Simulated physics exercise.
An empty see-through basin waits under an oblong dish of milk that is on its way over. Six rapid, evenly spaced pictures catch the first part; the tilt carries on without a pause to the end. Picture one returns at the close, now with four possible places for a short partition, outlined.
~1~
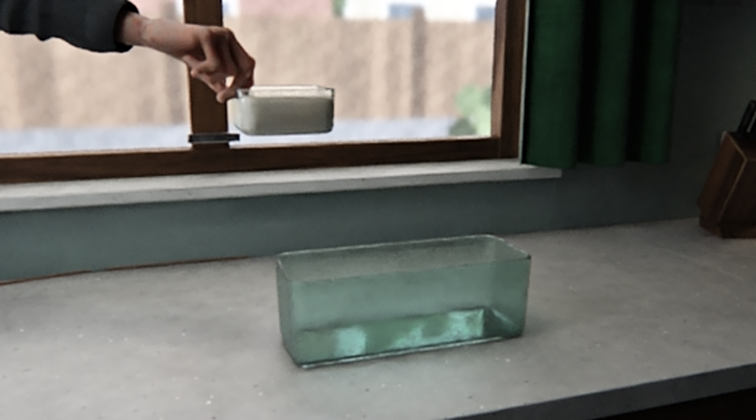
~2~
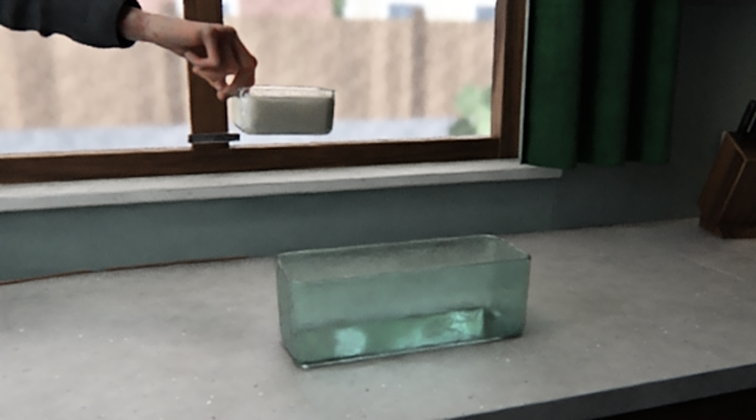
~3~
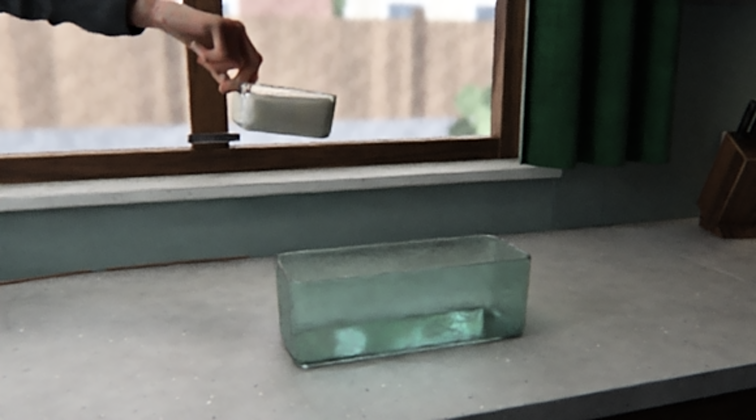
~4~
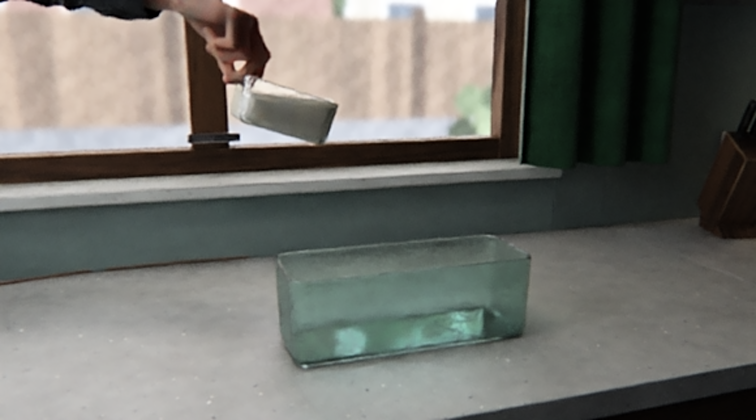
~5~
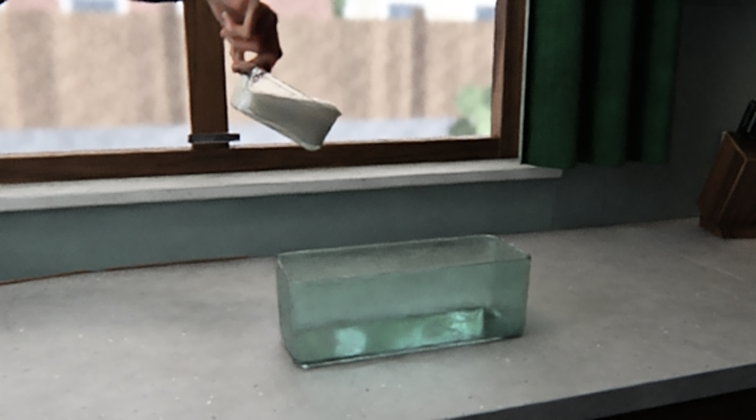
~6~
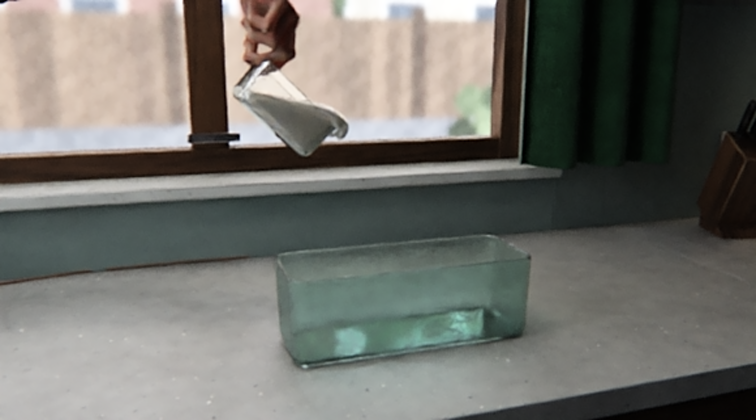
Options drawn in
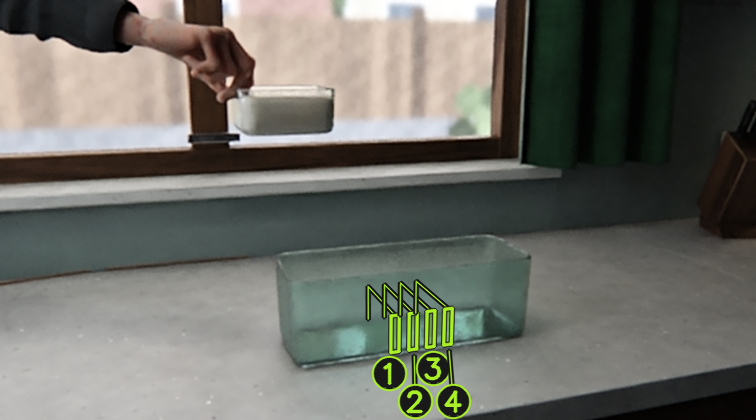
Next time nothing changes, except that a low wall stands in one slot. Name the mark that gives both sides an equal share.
The best slot is 1.
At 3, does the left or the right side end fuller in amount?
More ends on the left.
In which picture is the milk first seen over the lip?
Picture 5.
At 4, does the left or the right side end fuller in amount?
The left one.
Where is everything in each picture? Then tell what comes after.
Upright, lip at (324, 87); basin from (292, 366) to (522, 333); nothing has left yet, in the first picture.
Tipped about 2°, lip at (325, 88); nothing has left yet, in the second picture.
Tipped about 8°, lip at (327, 93); nothing has left yet, in the third picture.
Tipped about 18°, lip at (328, 101); nothing has left yet, in the fourth picture.
Tipped about 31°, lip at (329, 112); milk is over the lip, down to (329, 112), in the fifth picture.
Tipped about 45°, lip at (326, 123); milk is over the lip, down to (331, 135), in the sixth picture.
In lime, 1 at (396, 358); 2 at (414, 355); 3 at (431, 353); 4 at (449, 350).
For slot 1, about 45 % ends left of the wall and 45 % right of it; 10 % is lost outside.
For slot 2, about 80 % ends left of the wall and 9 % right of it; 11 % is lost outside.
For slot 3, about 83 % ends left of the wall and 4 % right of it; 14 % is lost outside.
For slot 4, about 84 % ends left of the wall and 4 % right of it; 12 % is lost outside.
